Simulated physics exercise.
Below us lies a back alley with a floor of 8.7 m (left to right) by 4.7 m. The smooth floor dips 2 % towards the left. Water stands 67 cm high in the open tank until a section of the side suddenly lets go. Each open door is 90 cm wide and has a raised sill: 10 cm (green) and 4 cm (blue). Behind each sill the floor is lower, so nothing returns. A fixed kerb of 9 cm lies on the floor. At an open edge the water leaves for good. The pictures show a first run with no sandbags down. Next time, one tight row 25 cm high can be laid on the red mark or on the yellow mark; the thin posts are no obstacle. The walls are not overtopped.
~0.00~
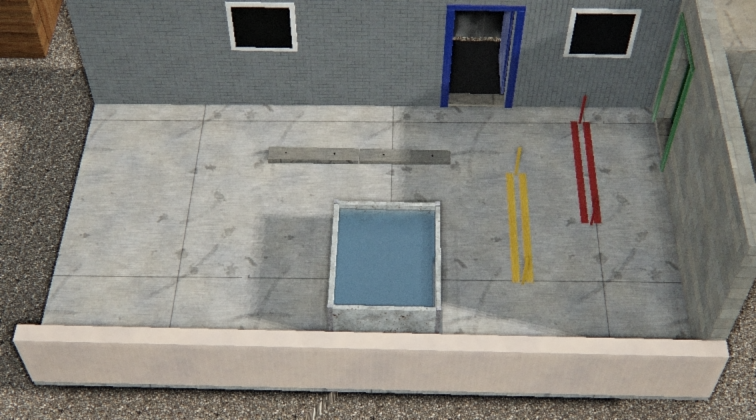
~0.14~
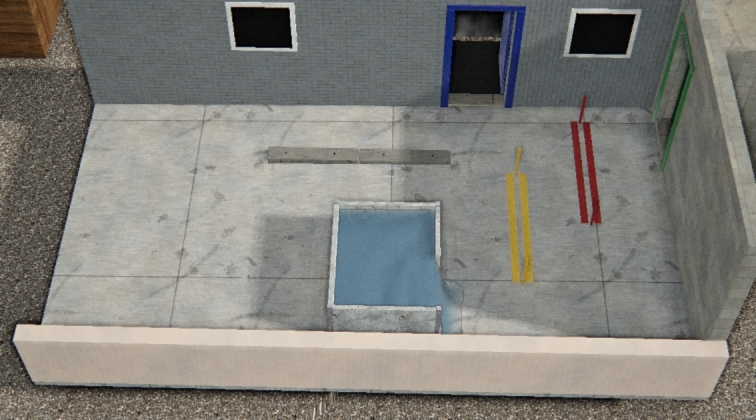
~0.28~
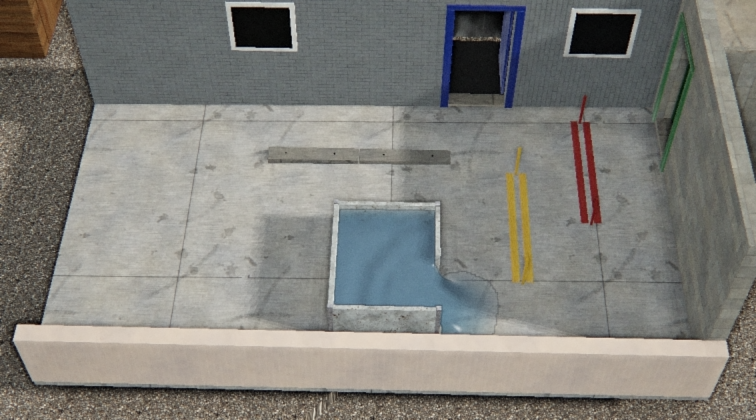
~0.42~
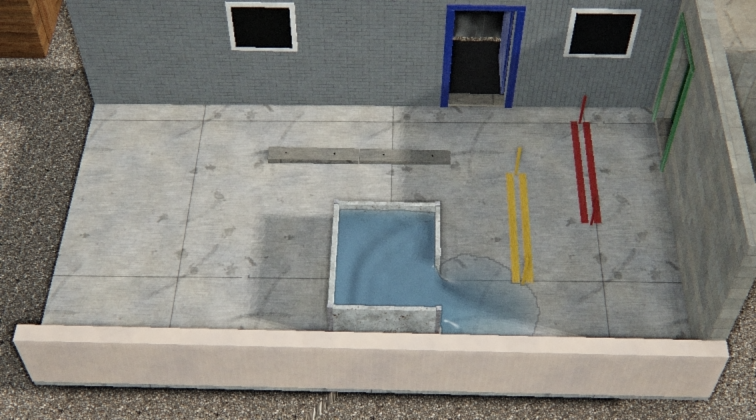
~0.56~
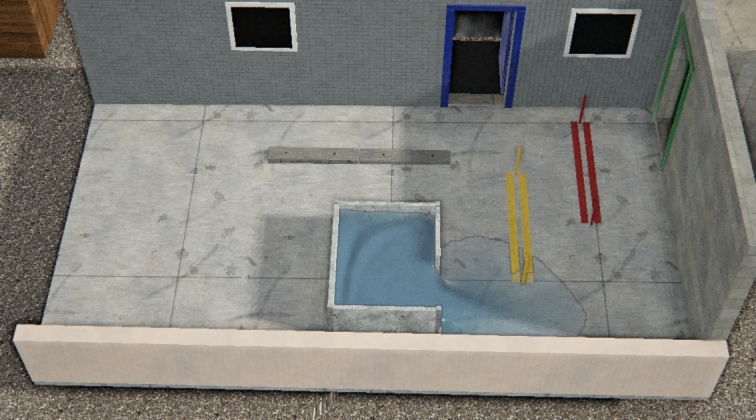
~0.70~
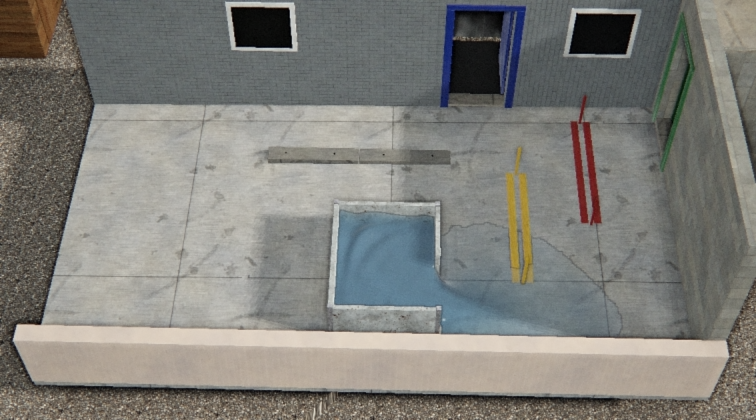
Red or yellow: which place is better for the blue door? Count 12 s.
The red mark.
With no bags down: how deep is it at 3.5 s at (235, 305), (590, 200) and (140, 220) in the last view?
In that order: 0, 7 and 0 cm.
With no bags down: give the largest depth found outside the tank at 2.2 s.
About 32 cm.
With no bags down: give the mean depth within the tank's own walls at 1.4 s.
Some 41 cm.
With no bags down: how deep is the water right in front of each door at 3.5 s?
Depths in cm: Green 7, blue 0.
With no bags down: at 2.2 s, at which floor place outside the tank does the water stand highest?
Around (681, 354).
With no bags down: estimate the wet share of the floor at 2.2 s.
About 25 per cent.
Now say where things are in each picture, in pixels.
Still water, 67 cm deep, in the open tank at (386, 257), in the first picture.
The front is at (451, 284), 0.5 m from the gap at (435, 301); 0.2 m2 of floor is under water; 67 cm left at the back of the open tank, in the second picture.
Water pours out at (434, 303) and has run 0.8 m, to (489, 292); typically 10 cm deep outside, 67 cm at the open tank's back, in the third picture.
Water pours out at (434, 304) and has run 1.4 m, to (534, 310); typically 7 cm deep outside, 63 cm at the open tank's back, in the fourth picture.
Water pours out at (434, 303) and has run 2.0 m, to (579, 322); typically 5 cm deep outside, 56 cm at the open tank's back, in the fifth picture.
The front is at (614, 326), 2.5 m from the gap at (434, 303); 4.1 m2 of floor is under water; 58 cm left at the back of the open tank, in the sixth picture.
After 1.4 s water covers 20 % of the floor and is deepest (31 cm) near (682, 365) in the run without bags; in at the blue door, 0 L with no bags, 0 L with the row on red, 0 L on yellow.
After 2.2 s water covers 25 % of the floor and is deepest (32 cm) near (681, 354) in the run without bags; in at the blue door, 0 L with no bags, 0 L with the row on red, 0 L on yellow.
After 3.5 s water covers 30 % of the floor and is deepest (22 cm) near (618, 107) in the run without bags; in at the blue door, 0 L with no bags, 0 L with the row on red, 0 L on yellow.
After 7.0 s water covers 60 % of the floor and is deepest (10 cm) near (551, 124) in the run without bags; in at the blue door, 19 L with no bags, 0 L with the row on red, 33 L on yellow.
After 12.0 s water covers 80 % of the floor and is deepest (7 cm) near (460, 158) in the run without bags; in at the blue door, 37 L with no bags, 2 L with the row on red, 50 L on yellow.
